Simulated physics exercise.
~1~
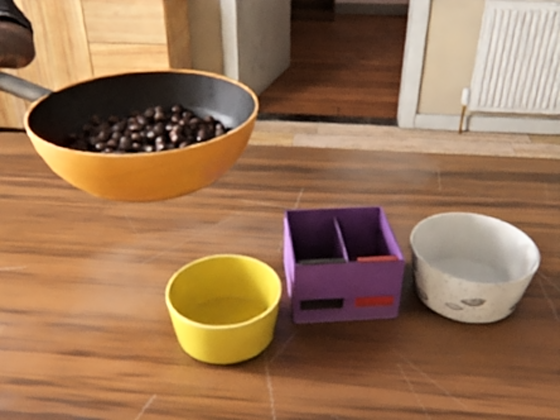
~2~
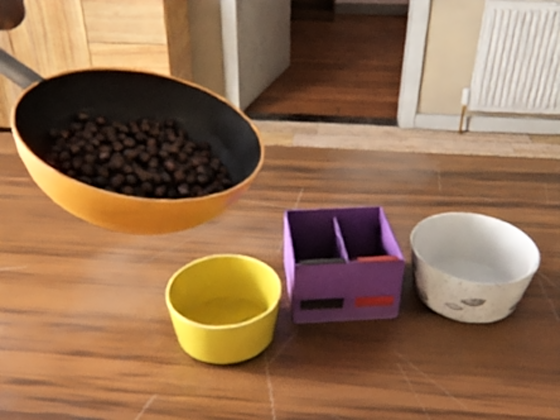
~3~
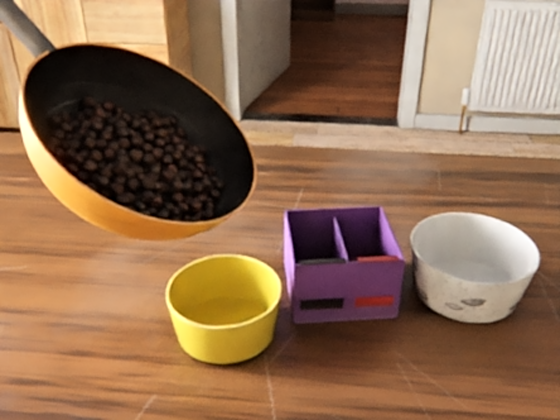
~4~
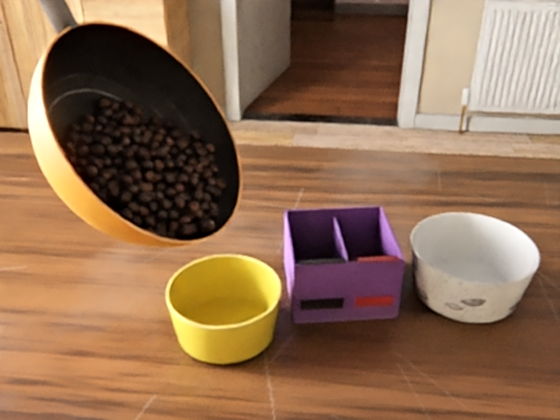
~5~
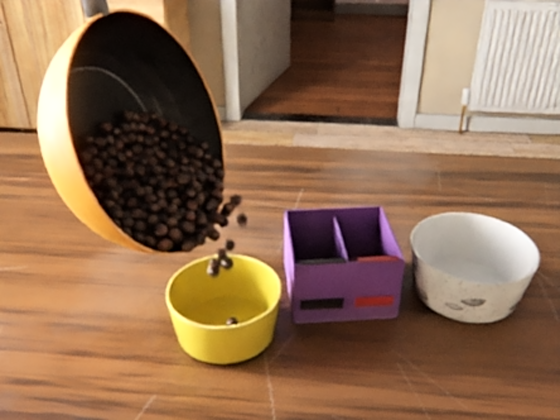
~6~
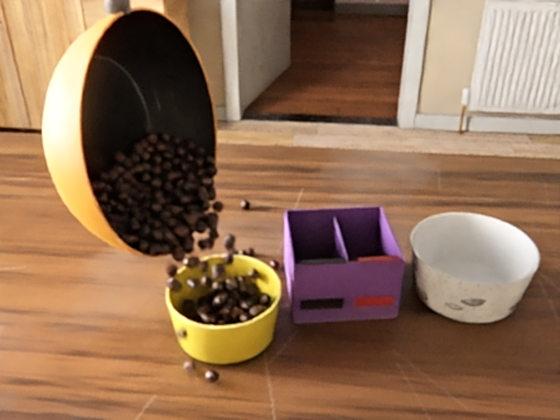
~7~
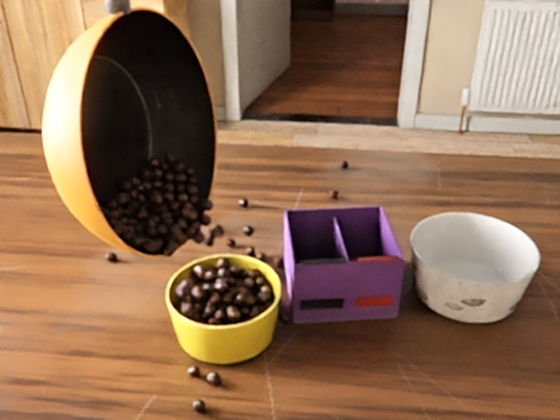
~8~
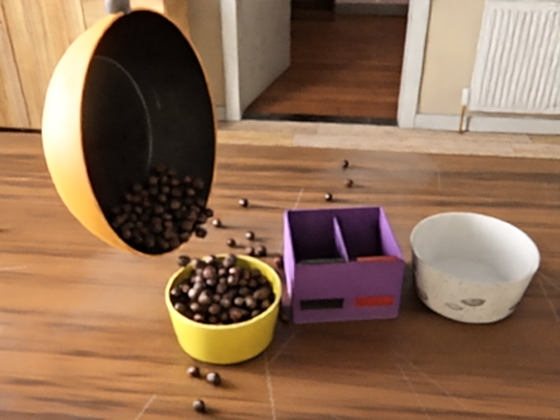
At first, an orange pan full of dark chocolate balls hangs upright at the left above a wooden surface, where a yellow dish, a purple tin with two sections and a white dish stand in a row. The pan tips steadily to the right, and the balls slide toward its lower edge. As it turns onto its side, they begin spilling into the yellow dish. The flow thickens, and a few bounce or roll away. In the end, the yellow dish is heaped, some balls remain in the tilted pan, several lie scattered around, and the white dish stays empty.
